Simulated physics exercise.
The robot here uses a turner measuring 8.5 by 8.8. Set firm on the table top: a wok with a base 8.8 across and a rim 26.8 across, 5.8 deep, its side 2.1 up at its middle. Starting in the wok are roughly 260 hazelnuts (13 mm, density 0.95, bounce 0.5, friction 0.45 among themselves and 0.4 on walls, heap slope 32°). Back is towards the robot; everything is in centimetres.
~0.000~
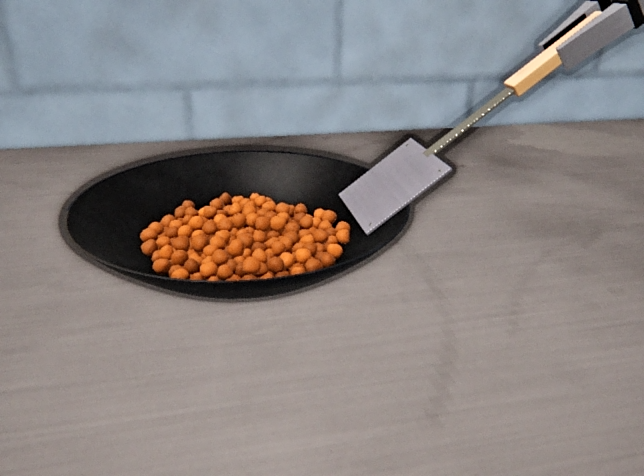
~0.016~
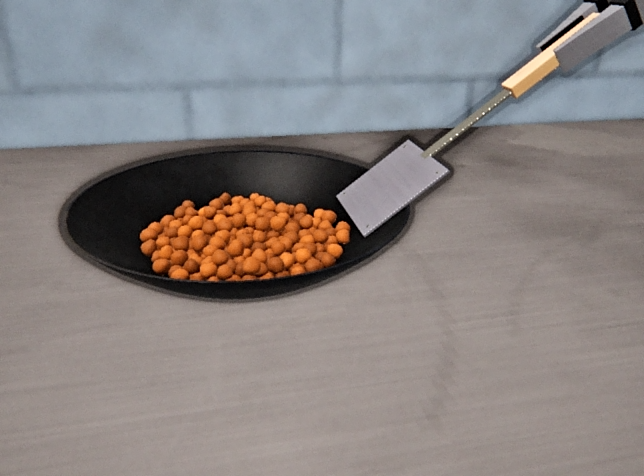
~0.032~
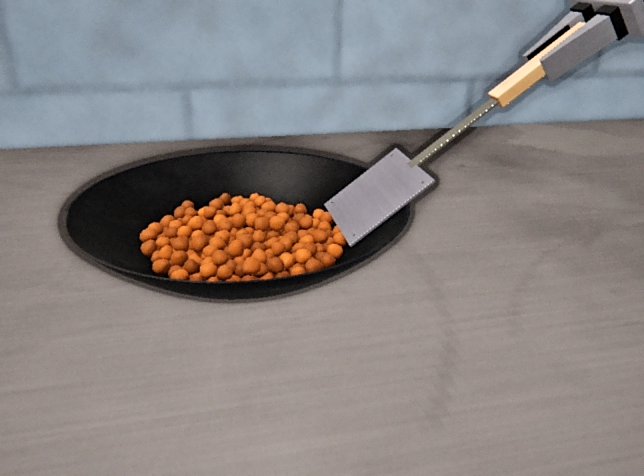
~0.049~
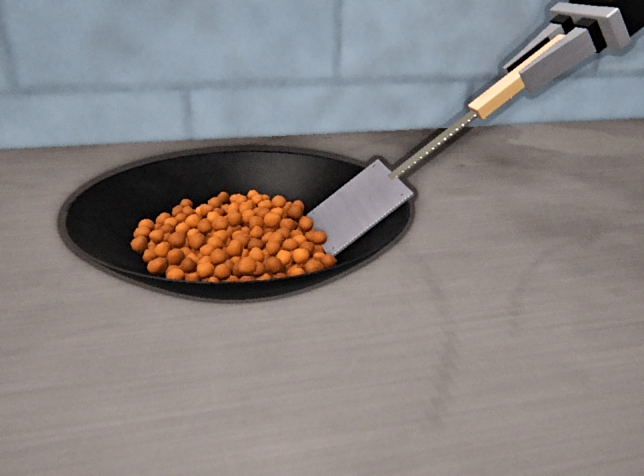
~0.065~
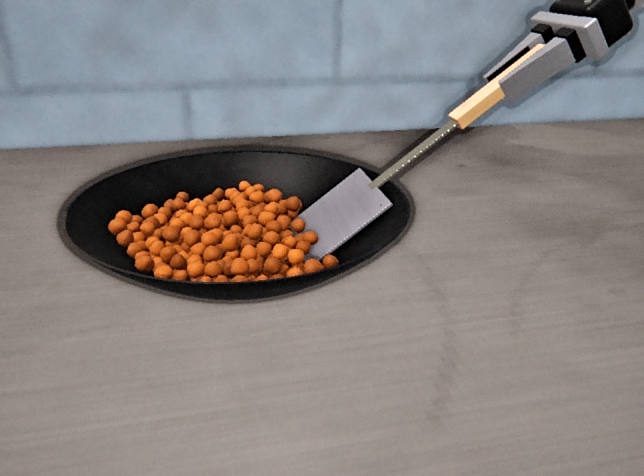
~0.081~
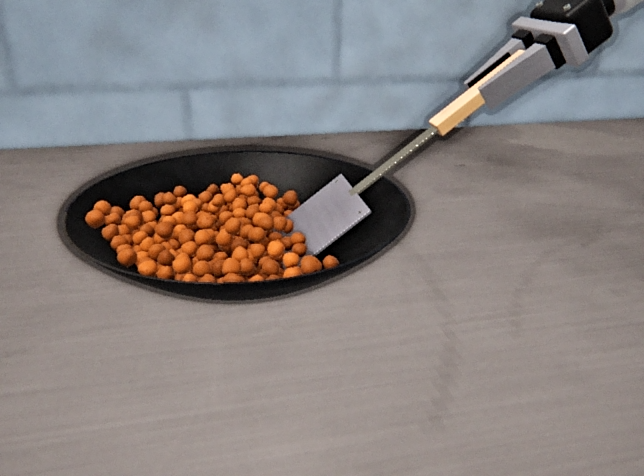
A turner held by a robot gripper slid down and left into a black wok, pushing into the heap of hazelnuts, which shifted and spread leftward across the wok, all staying inside.
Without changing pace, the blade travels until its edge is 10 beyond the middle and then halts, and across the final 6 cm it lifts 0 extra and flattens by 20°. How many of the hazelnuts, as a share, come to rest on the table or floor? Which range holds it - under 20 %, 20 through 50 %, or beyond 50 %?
The range beyond 50 % holds it.
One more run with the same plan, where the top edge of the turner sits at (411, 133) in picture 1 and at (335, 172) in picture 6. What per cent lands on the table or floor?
Off the vessel, on the table or floor: Some 65 percent.
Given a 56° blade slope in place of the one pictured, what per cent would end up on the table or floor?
I'd expect near 65 percent then.
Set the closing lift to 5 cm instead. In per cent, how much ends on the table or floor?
About 50 %.
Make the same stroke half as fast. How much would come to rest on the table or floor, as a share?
In that case, close to 30 per cent.
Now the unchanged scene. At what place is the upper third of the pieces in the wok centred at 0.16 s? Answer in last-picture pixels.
It is centred at about (117, 212).
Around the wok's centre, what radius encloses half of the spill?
About 36 cm out from the centre.
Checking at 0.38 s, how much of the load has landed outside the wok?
My estimate is roughly 45 %.
By 0.12 s, sloping 37°, highest piece 8 above the table; 256 in the wok, 3 on the blade or in flight.
By 0.16 s, sloping 31°, highest piece 9 above the table; 247 in the wok, 12 on the blade or in flight.
By 0.38 s, sloping 17°, highest piece 7 above the table; 114 on the table or floor, 111 in the wok, 34 on the blade or in flight.
By 1.43 s, sloping 17°, highest piece 5 above the table; 149 on the table or floor, 110 in the wok.
Final count, 149 on the table or floor, 110 in the wok. That is 58 % on the table or floor.
